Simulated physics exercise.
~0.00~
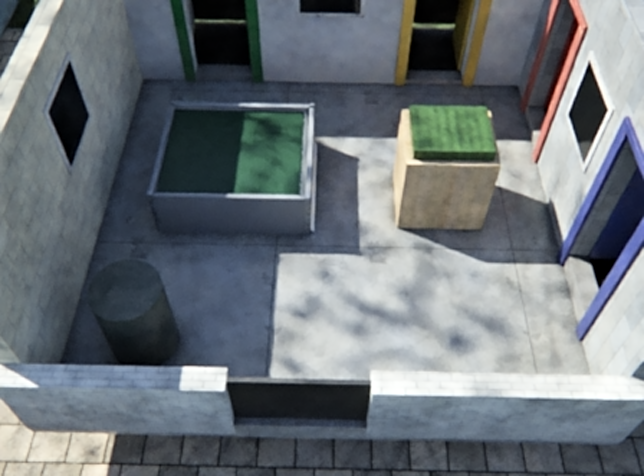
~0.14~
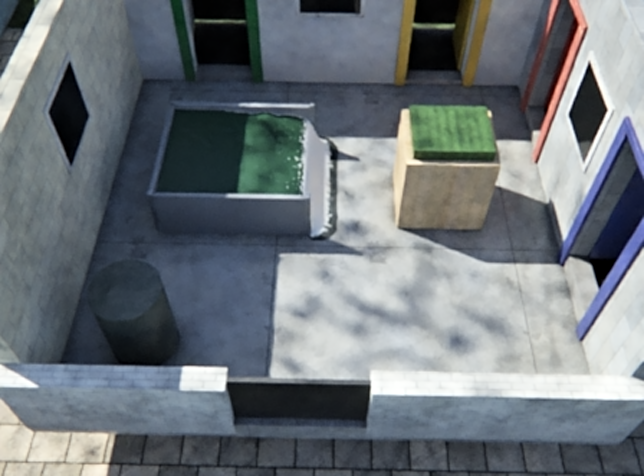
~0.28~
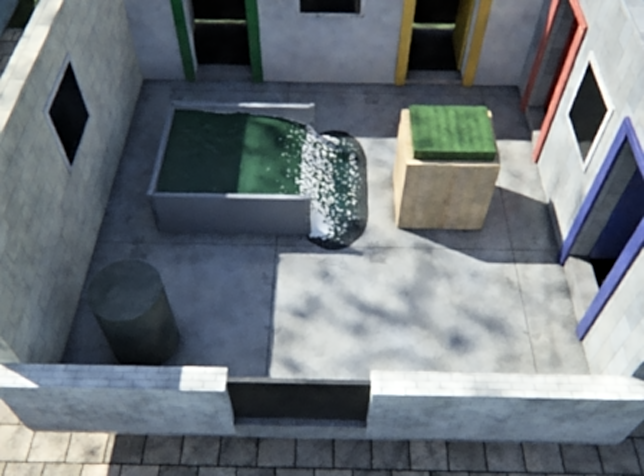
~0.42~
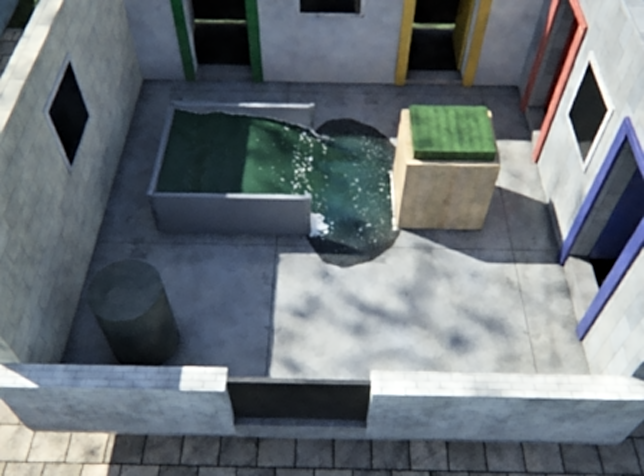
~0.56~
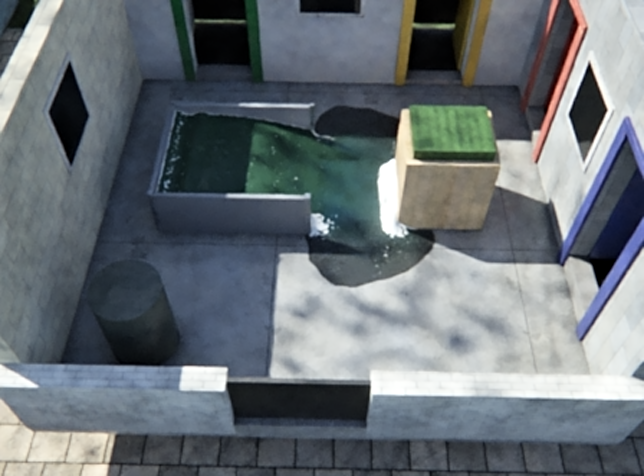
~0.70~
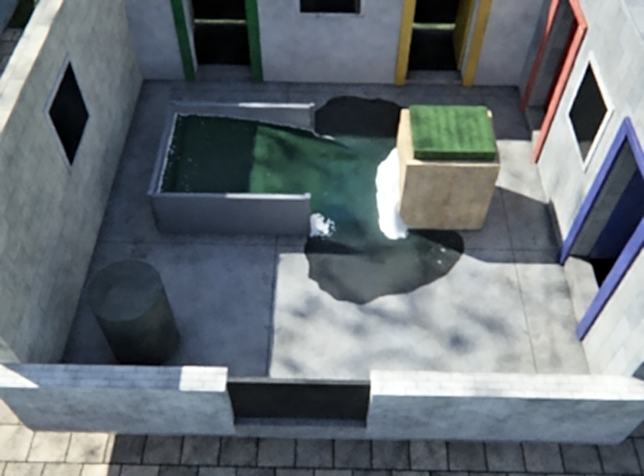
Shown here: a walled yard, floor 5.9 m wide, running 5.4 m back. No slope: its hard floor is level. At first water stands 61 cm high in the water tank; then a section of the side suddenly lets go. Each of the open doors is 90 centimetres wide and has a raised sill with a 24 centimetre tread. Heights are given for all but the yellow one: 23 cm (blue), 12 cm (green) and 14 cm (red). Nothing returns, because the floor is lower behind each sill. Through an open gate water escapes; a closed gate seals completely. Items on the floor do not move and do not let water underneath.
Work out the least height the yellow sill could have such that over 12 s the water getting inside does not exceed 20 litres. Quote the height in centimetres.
The least height is about 17 cm.
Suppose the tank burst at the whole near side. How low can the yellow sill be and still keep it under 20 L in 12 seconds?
If so: Around 7.0 cm.
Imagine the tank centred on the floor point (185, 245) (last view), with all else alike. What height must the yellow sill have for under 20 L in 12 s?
Then close to 9.5 cm.
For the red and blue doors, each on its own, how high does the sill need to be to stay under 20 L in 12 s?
About 17 cm at red and 8.5 cm at blue.
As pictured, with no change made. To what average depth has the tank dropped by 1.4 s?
Roughly 29 cm.
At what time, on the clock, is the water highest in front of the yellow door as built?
Roughly 2.8 s.
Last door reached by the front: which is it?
I'd say the green door.
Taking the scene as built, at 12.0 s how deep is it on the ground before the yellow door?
Roughly 4.0 cm deep.
After 1.4 s water covers 35 % of the floor, deepest (41 cm) near (377, 193); 5 cm at the yellow door, 0 litres in over its 8 cm sill.
After 3.0 s water covers 55 % of the floor, deepest (23 cm) near (442, 91); 18 cm at the yellow door, 63 litres in over its 8 cm sill.
After 12.0 s water covers 95 % of the floor, deepest (13 cm) near (136, 109); 4 cm at the yellow door, 118 litres in over its 8 cm sill.
At the yellow door as built, the water arrived by 1.2 s and peaked near 20 cm at 2.8 s.
With a sill of 15 cm, 32 litres would have come in within the 12 s; with 20 cm, 7 litres. So under 20 litres takes about 17 cm.
